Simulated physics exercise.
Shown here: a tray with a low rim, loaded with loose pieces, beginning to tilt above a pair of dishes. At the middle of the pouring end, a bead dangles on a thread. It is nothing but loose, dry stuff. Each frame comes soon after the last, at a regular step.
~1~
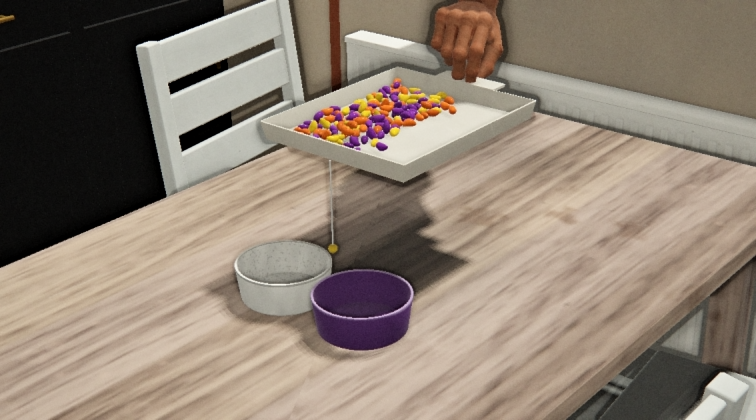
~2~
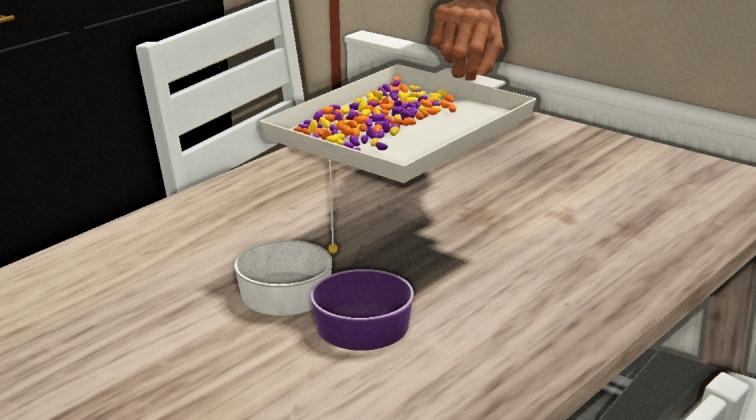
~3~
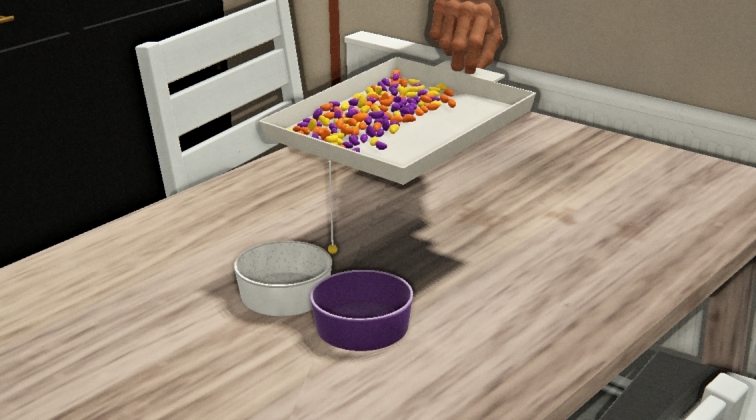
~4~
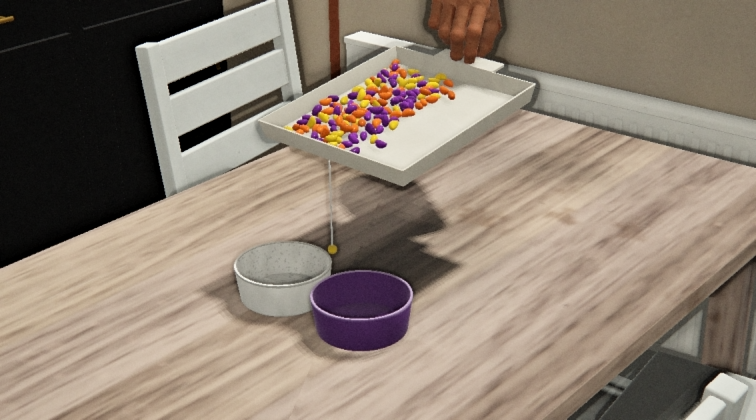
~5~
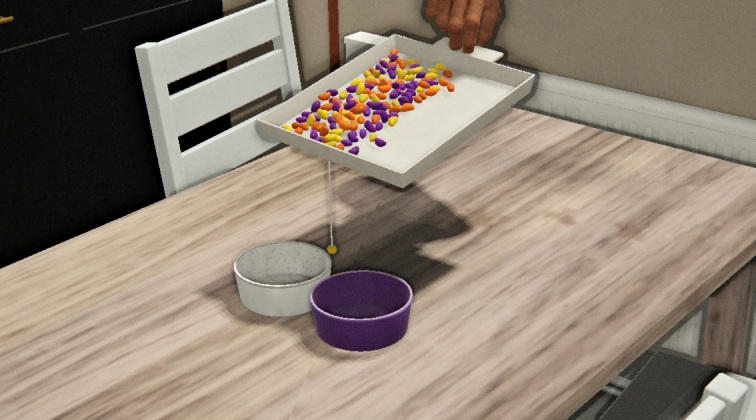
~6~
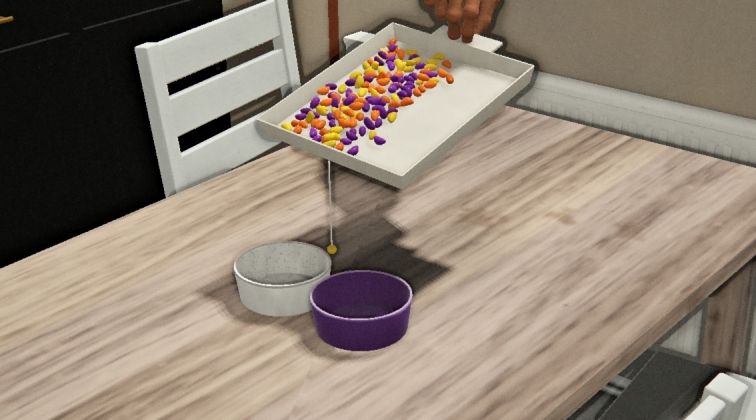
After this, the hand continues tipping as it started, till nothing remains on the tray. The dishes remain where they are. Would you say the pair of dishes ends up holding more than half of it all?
Most of what falls will go into the dishes.
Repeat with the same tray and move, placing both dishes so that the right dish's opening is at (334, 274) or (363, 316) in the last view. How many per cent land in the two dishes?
Around 40 % followed by around 70 %.
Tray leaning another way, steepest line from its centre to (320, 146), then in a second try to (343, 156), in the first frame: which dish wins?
Result - first place: The left side, second place: The left side.
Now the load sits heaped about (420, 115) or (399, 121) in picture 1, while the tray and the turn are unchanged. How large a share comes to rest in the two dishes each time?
Around 90 percent the first time, around 80 percent the second.
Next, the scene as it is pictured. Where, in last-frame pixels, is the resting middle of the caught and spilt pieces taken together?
Near (342, 324).
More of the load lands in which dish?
That's the right side.
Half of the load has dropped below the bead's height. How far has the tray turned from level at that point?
Angle: Close to 110°.
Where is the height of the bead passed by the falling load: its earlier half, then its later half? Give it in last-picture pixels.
(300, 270) for the early half, (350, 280) for the late half.
Just after the last frame, tray tipped steeply; almost all on the tray; just a few in the air.
A moment on, tray tipped right over; the larger part on the tray; about a tenth in the right dish; just a few in the left dish; just a few outside both; just a few in the air.
Further on, tray tipped past a quarter turn; roughly half in the right dish; roughly a quarter in the left dish; roughly a quarter outside both.
When it is over, tray tipped past a quarter turn; roughly half in the right dish; roughly a quarter in the left dish; roughly a quarter outside both.
